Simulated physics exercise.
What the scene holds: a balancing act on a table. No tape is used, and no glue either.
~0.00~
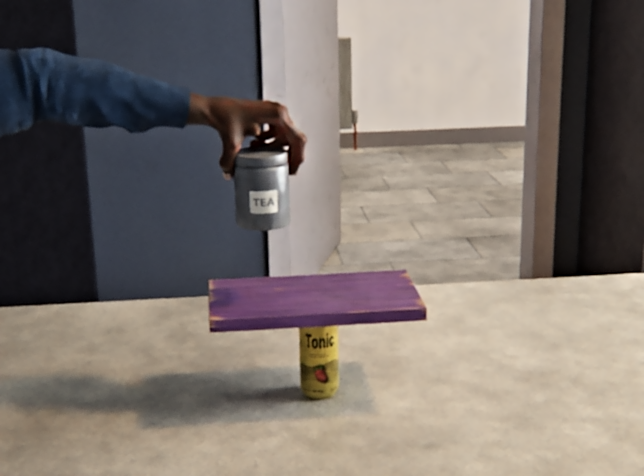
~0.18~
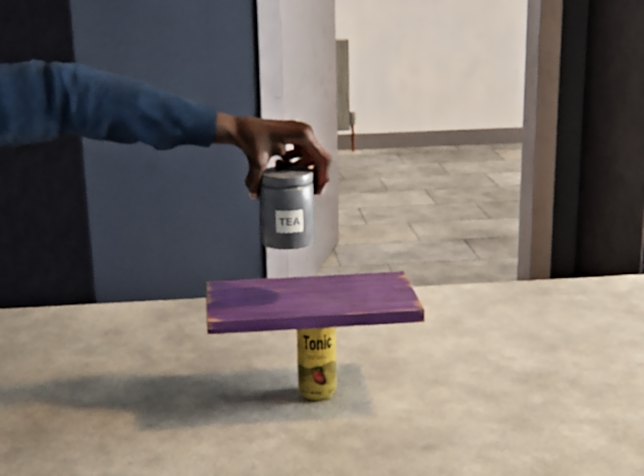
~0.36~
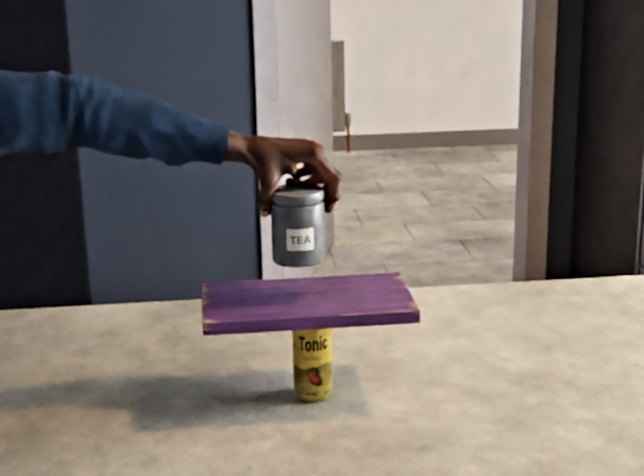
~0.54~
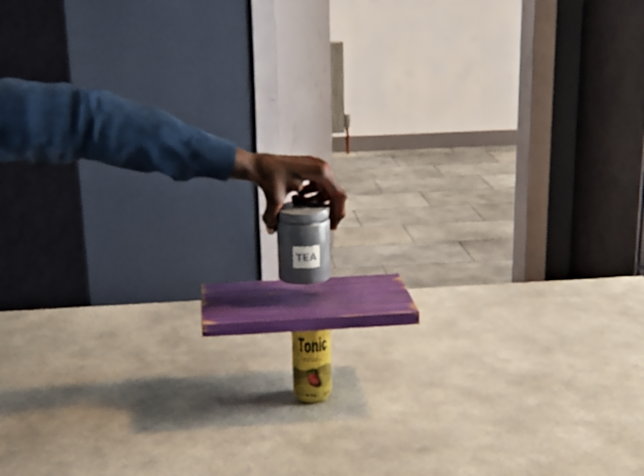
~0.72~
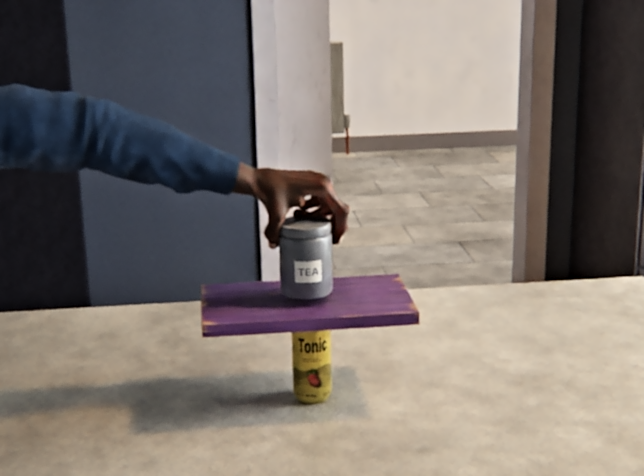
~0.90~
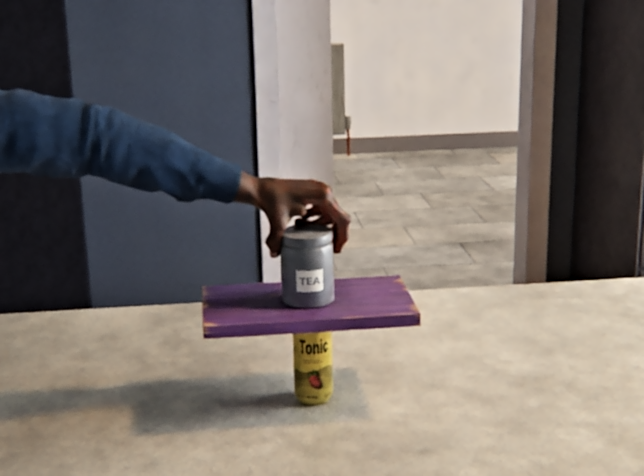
At first, a hand holds a grey tea jar above a purple board balanced on a yellow tonic can on a table. The hand moves the jar a little to the right while lowering it, then sets it on the middle of the board, fingers still gripping the top.
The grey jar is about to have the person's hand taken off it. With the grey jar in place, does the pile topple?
No, it stays standing.
After 1.10 s, no change.
After 1.30 s, grey jar resting near (307, 266).
In the end (2.0 s), all 3 unmoved. At the end, from the last picture's camera, grey jar near (307, 266). The stack holds.
